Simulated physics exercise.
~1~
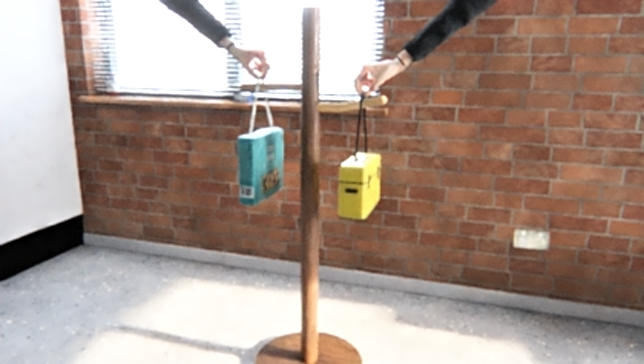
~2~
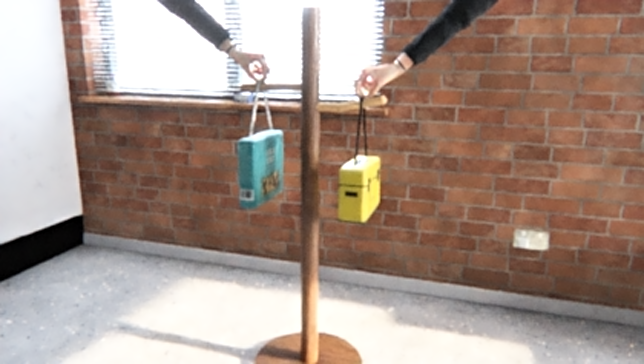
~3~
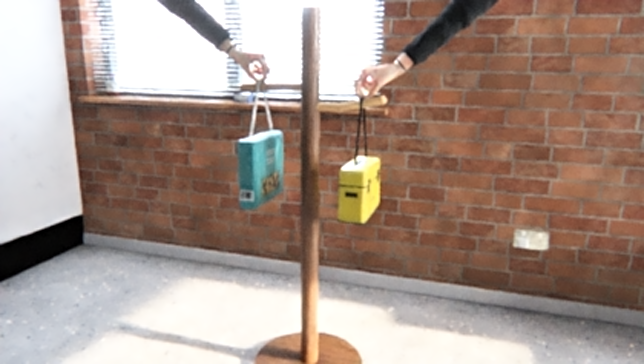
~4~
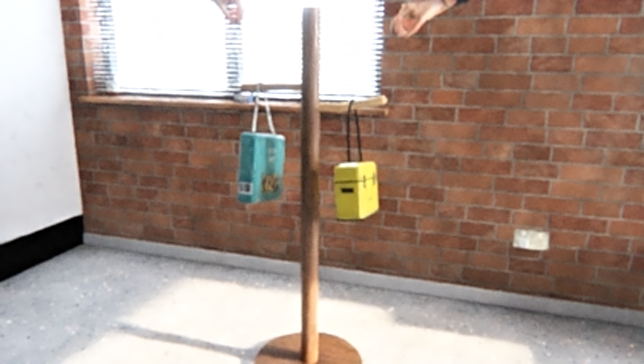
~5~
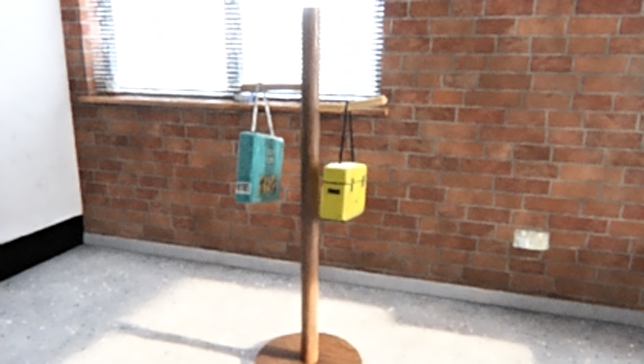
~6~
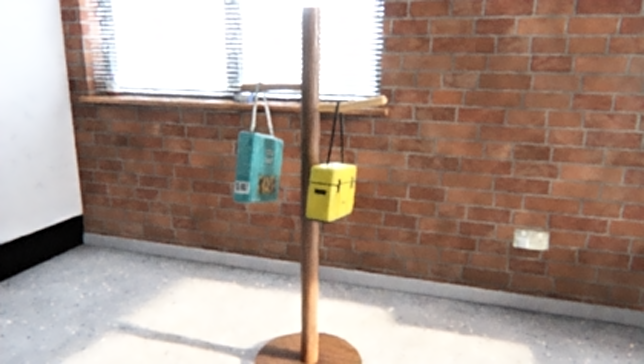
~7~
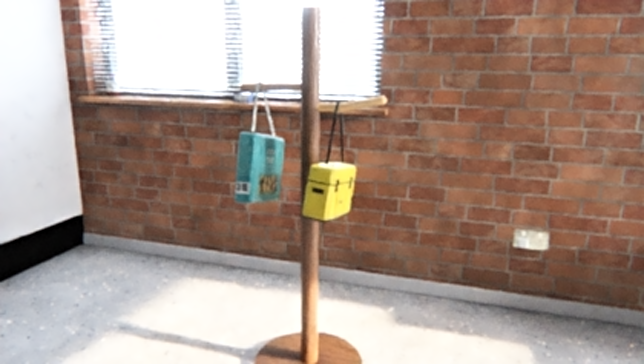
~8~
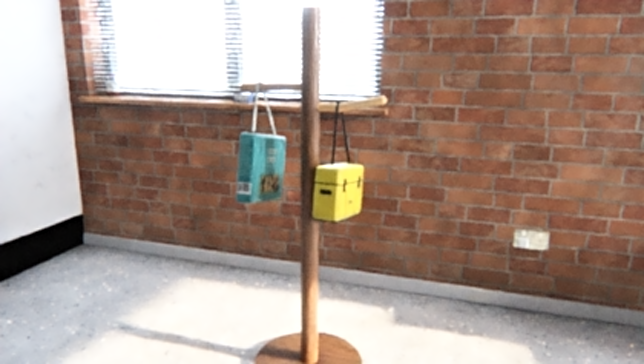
Two hands release a turquoise bag and a yellow case, which sway but stay hanging.
